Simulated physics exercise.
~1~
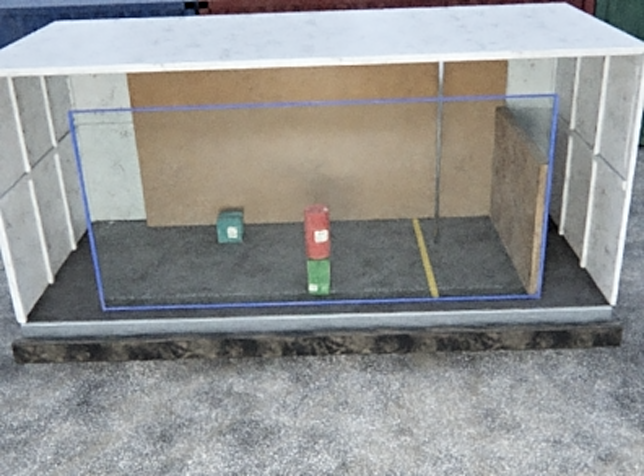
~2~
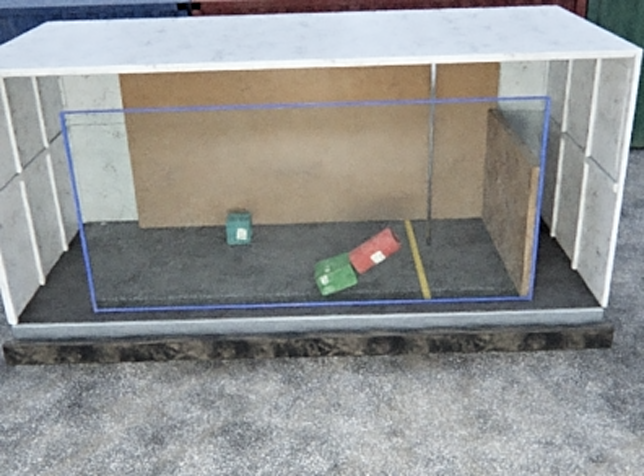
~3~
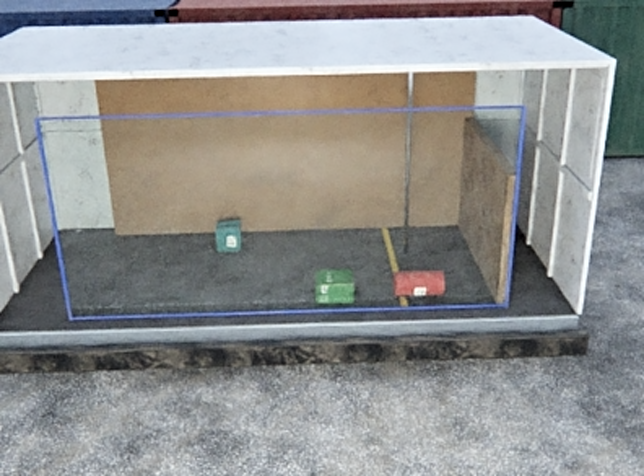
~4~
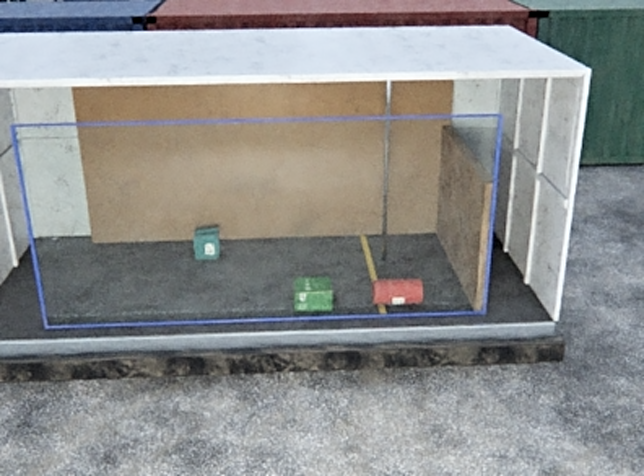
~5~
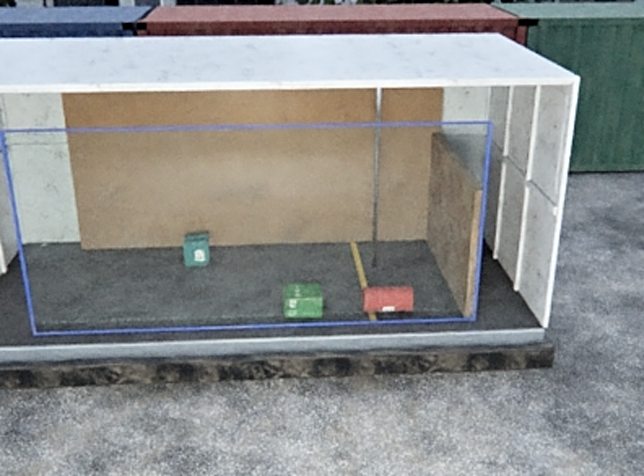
In an open-fronted bay, a red drum topples right off a green pack and crosses the yellow line; pack and teal carton stop short.
